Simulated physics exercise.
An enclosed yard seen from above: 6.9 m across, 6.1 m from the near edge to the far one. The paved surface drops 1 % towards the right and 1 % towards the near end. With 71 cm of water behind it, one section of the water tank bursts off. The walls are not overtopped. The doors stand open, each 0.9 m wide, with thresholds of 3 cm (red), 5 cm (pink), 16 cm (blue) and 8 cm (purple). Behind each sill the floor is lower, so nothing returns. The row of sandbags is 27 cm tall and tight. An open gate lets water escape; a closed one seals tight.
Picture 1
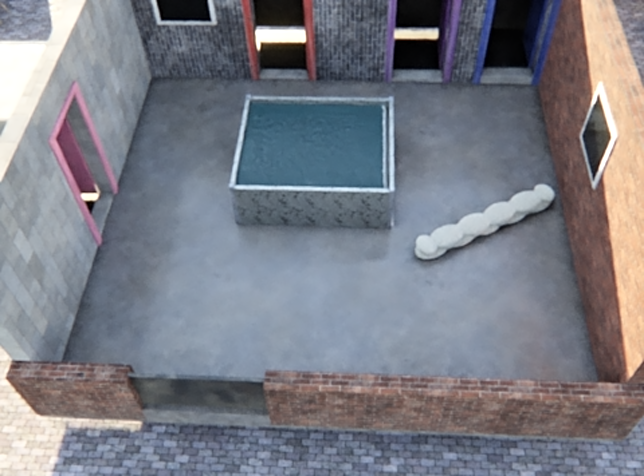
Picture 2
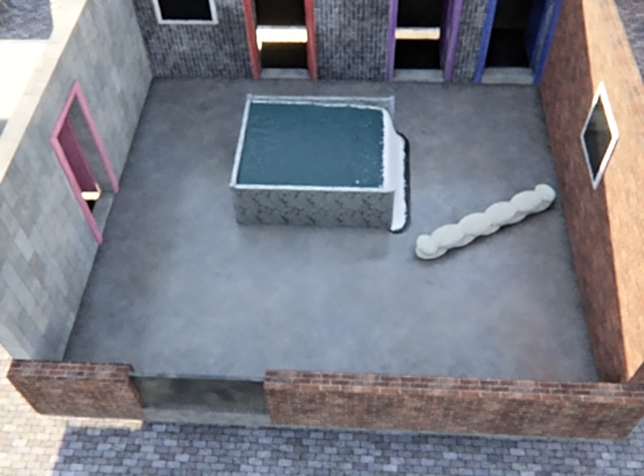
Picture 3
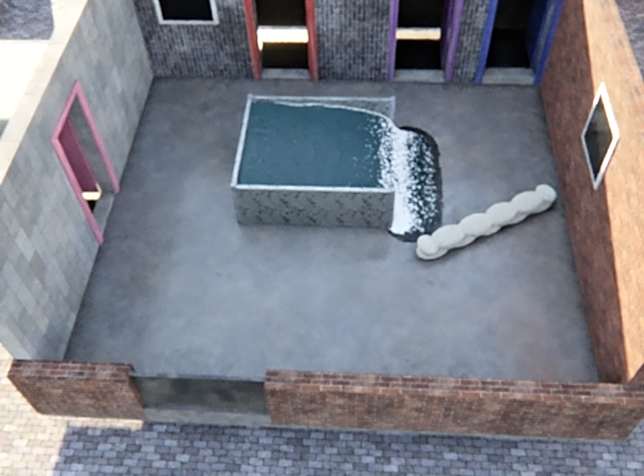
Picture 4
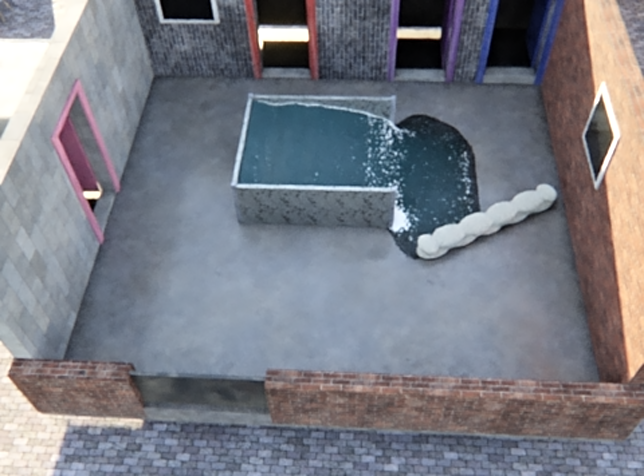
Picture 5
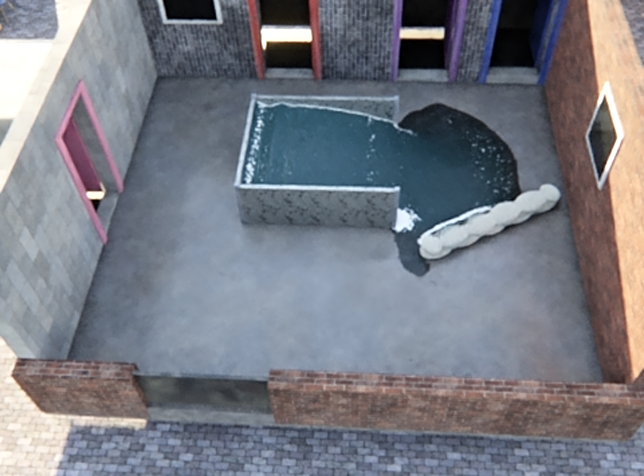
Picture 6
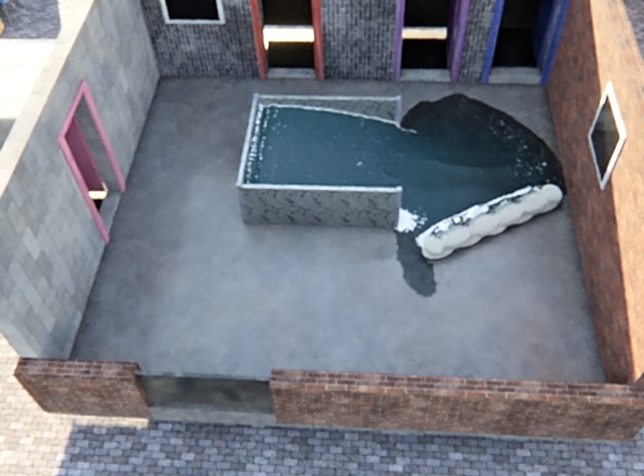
An enclosed paved yard is seen from high above, walled in grey stone and brick, with a pink-framed doorway at left and red, purple and blue ones at the back. A grey tank of dark teal water stands near the back, a pale, lumpy barrier lying to its right. The tank's right side gives way and foaming water pours out, spreading rightward against the barrier and around its near end, as the view shifts very slightly.
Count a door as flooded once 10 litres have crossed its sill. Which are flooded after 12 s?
The water let in: At the red door it exceeds the limit; at the pink door it does not reach the limit; at the blue door it exceeds the limit; at the purple door it exceeds the limit.
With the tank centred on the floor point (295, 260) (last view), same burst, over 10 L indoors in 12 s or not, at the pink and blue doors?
Then: Pink above, blue over.
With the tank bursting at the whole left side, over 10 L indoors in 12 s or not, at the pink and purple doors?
Then: Pink over, purple under.
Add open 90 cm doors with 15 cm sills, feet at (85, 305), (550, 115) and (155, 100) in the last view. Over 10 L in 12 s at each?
In turn: Under, past it, under.
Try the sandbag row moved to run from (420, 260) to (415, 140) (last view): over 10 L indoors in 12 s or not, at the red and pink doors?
Then: Red under, pink under.
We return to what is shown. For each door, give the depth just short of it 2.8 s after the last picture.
In cm: Red 2, pink 0, blue 37, purple 13.
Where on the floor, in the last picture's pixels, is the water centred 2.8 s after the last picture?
Around (454, 173).
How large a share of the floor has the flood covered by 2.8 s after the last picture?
Some 50 per cent of it.
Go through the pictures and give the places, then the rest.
In the first frame, still water, 71 cm deep, in the water tank at (316, 145).
In the second frame, water pours out at (389, 169) and has run 1.0 m, to (402, 228); typically 7 cm deep outside, 71 cm at the water tank's back.
In the third frame, the front is at (423, 235), 1.2 m from the gap at (389, 170); 1.4 m2 of floor is under water; 71 cm left at the back of the water tank.
In the fourth frame, water pours out at (390, 170) and has run 1.5 m, to (445, 128); typically 11 cm deep outside, 70 cm at the water tank's back.
In the fifth frame, the front is at (501, 145), 2.0 m from the gap at (393, 171); 4.4 m2 of floor is under water; 63 cm left at the back of the water tank.
In the sixth frame, water pours out at (395, 171) and has run 2.6 m, to (558, 176); typically 9 cm deep outside, 59 cm at the water tank's back.
Then, 0.7 s after the last picture water covers 25 % of the floor and is deepest (57 cm) near (550, 173); red door not reached, pink door not reached, blue door 7 cm at the sill, 0 L in, purple door not reached.
Then, 1.5 s after the last picture water covers 35 % of the floor and is deepest (61 cm) near (545, 90); red door not reached, pink door not reached, blue door 45 cm at the sill, 74 L in, purple door 2 cm at the sill, 0 L in.
Then, 2.8 s after the last picture water covers 50 % of the floor and is deepest (38 cm) near (545, 90); red door 2 cm at the sill, 0 L in, pink door not reached, blue door 37 cm at the sill, 326 L in, purple door 13 cm at the sill, 3 L in.
Then, 6.3 s after the last picture water covers 80 % of the floor and is deepest (17 cm) near (163, 101); red door 5 cm at the sill, 2 L in, pink door 4 cm at the sill, 0 L in, blue door 11 cm at the sill, 438 L in, purple door 10 cm at the sill, 37 L in.
Then, 11.3 s after the last picture water covers 95 % of the floor and is deepest (11 cm) near (459, 405); red door 6 cm at the sill, 33 L in, pink door 3 cm at the sill, 0 L in, blue door 6 cm at the sill, 438 L in, purple door 5 cm at the sill, 40 L in.
